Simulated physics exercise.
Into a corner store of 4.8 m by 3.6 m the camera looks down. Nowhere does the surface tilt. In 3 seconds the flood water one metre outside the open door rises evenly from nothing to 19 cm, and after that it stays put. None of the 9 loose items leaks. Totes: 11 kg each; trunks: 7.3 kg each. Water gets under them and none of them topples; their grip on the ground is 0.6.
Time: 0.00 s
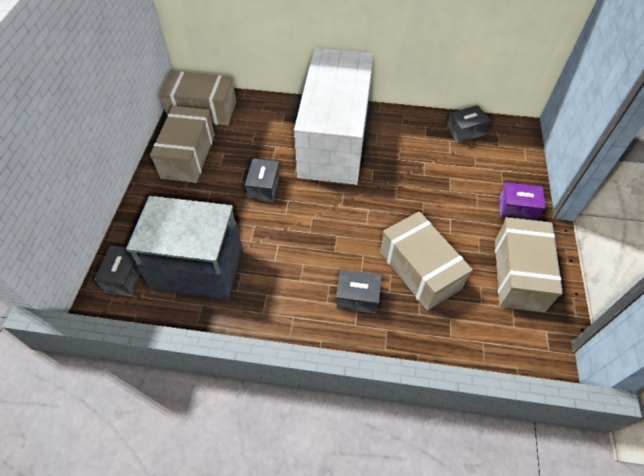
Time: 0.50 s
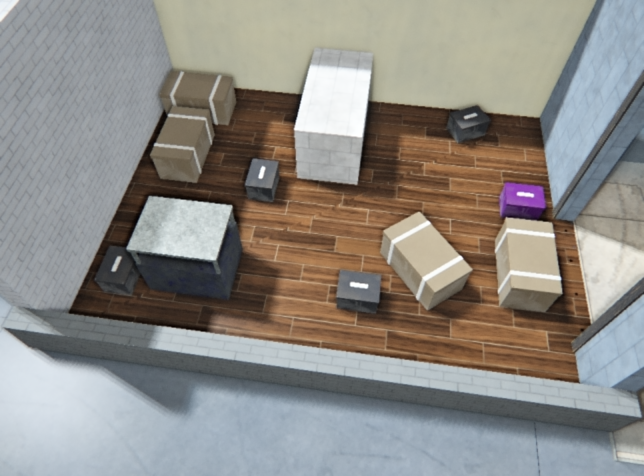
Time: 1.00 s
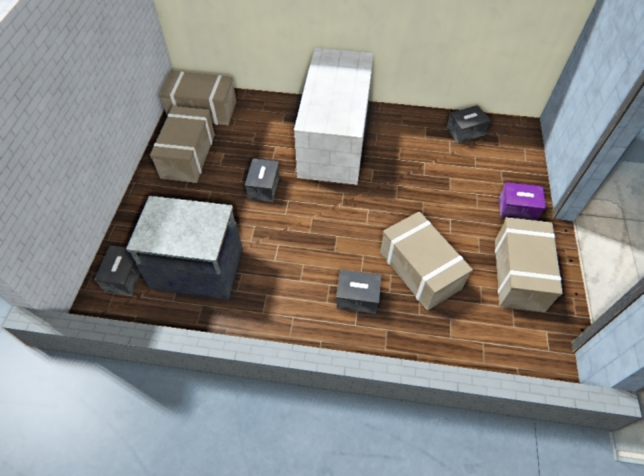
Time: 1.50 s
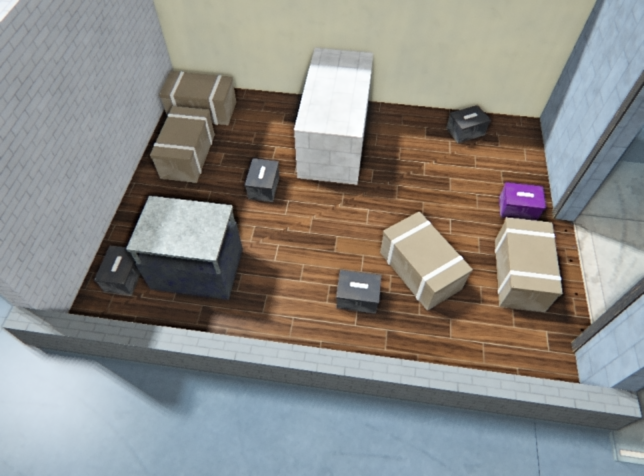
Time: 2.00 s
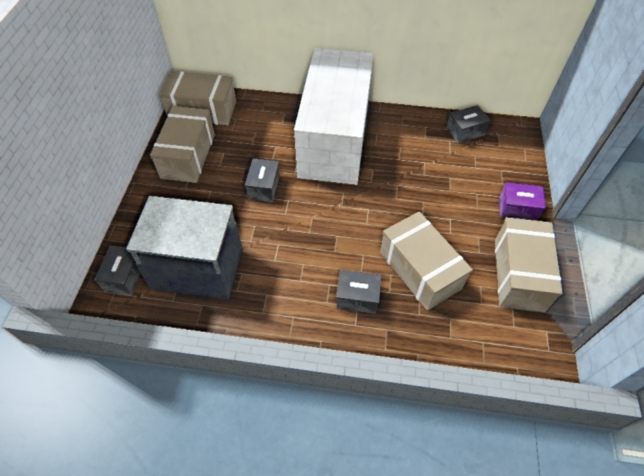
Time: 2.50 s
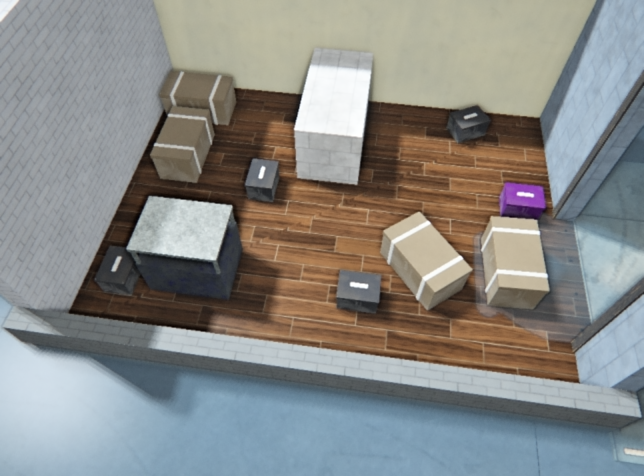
Water spreading in through the doorway at right onto a wooden floor, one tan box shifting slightly left, everything else staying still.
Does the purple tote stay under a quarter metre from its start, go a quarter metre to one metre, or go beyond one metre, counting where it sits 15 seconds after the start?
It keeps close.
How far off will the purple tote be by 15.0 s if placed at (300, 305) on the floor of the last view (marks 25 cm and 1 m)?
It travels far.
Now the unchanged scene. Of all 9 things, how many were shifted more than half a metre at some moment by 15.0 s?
7.
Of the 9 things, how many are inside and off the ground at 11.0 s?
The count is 7.
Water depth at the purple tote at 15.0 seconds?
Around 9 cm.
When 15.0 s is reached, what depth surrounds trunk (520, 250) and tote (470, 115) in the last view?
First about 16 cm, second about 9 cm.
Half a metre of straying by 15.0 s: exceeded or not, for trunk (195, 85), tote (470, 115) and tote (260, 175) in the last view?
First greater, then smaller, then greater.
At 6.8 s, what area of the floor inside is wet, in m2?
Flooded: Near 14 m2.
After 3.5 s the purple tote is near (525, 195), 0.0 m from its start, aground; 1 afloat.
After 6.8 s the purple tote is near (525, 194), 0.0 m from its start, aground; 2 afloat.
After 11.0 s the purple tote is near (525, 194), 0.0 m from its start, aground; 7 afloat.
After 15.0 s the purple tote is near (523, 190), 0.1 m from its start, aground; 7 afloat.
